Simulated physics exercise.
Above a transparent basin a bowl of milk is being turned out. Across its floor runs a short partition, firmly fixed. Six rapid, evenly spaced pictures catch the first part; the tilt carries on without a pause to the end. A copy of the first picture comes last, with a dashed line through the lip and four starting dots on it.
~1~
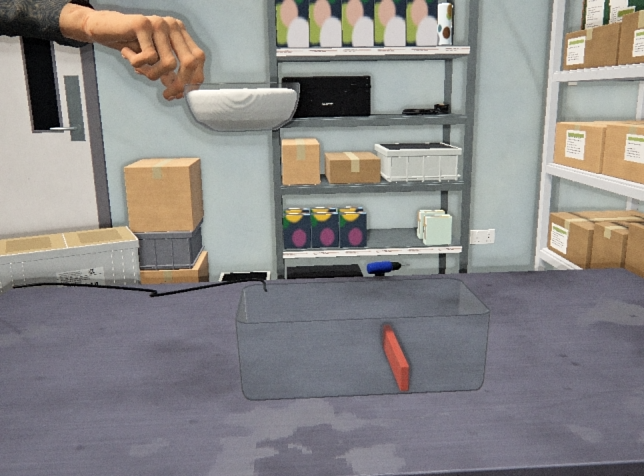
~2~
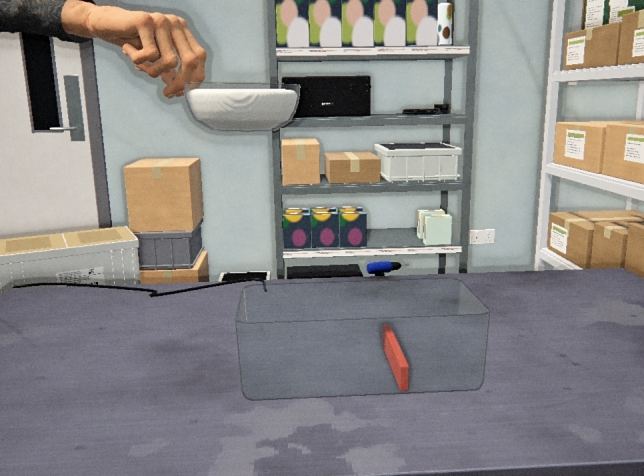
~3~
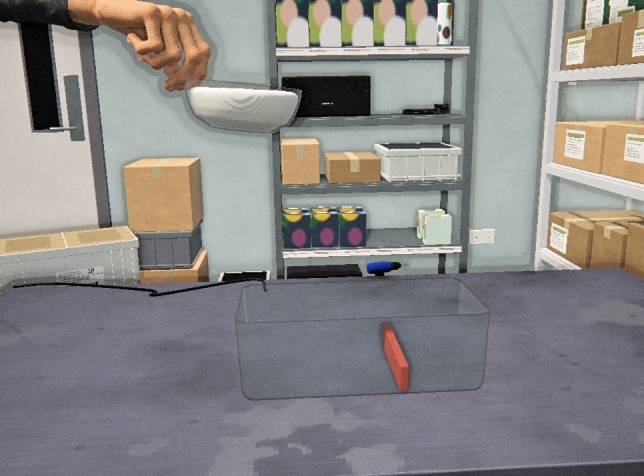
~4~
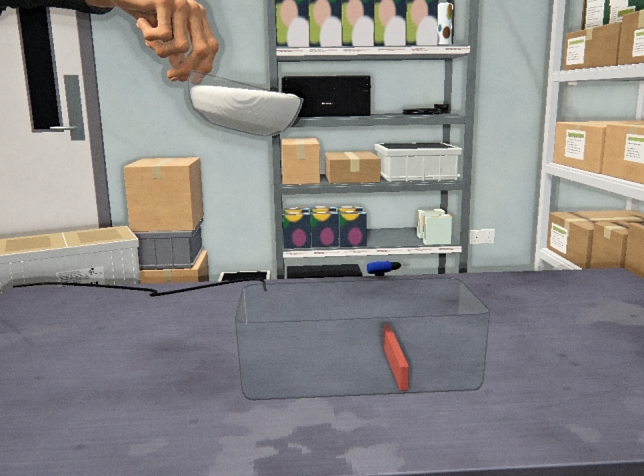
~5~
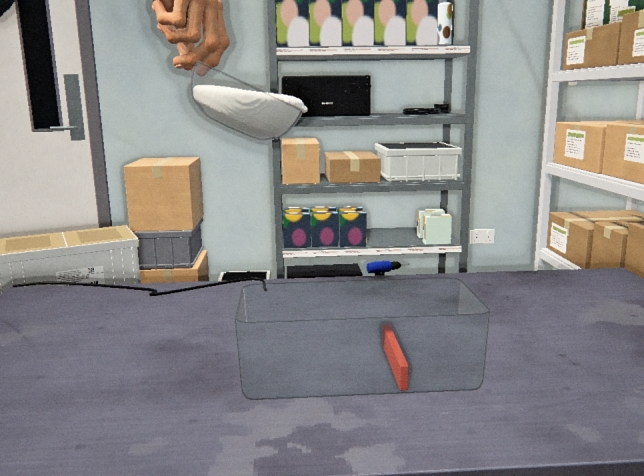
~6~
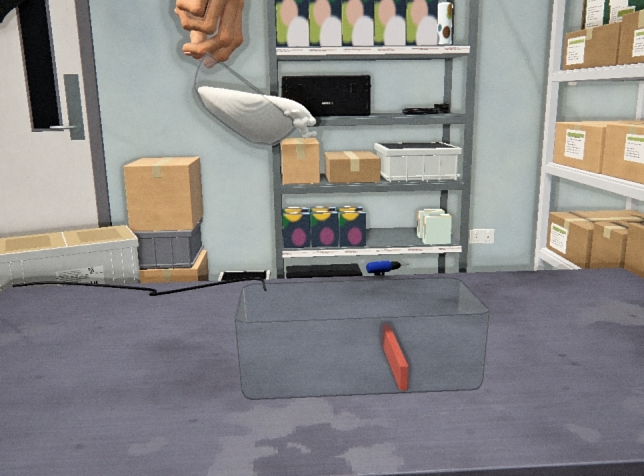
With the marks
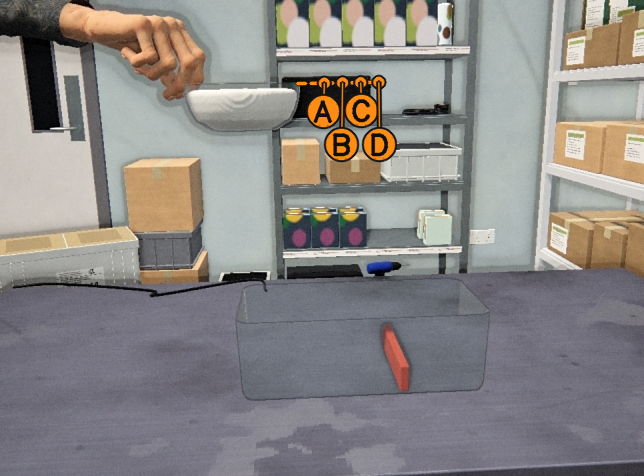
In a storeroom with shelves of boxes along a pale wall, a fixed camera looks slightly down across a dark, worn tabletop. A clear basin with a short red partition on its floor stands on the table, and at upper left a hand holds a white bowl. The hand tilts the bowl steadily down to the right, and white milk begins to slip over its lowered lip.
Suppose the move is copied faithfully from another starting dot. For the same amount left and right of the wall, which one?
The best spot is B.
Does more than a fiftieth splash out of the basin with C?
Yes, it does.
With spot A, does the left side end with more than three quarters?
No.
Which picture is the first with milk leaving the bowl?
In picture 5.
In orange, A at (324, 83); B at (342, 82); C at (360, 82); D at (378, 82).
With A, about 63 % ends left of the wall and 31 % right of it; 6 % is lost outside.
With B, about 48 % ends left of the wall and 48 % right of it; 4 % is lost outside.
With C, about 35 % ends left of the wall and 58 % right of it; 7 % is lost outside.
With D, about 28 % ends left of the wall and 63 % right of it; 9 % is lost outside.
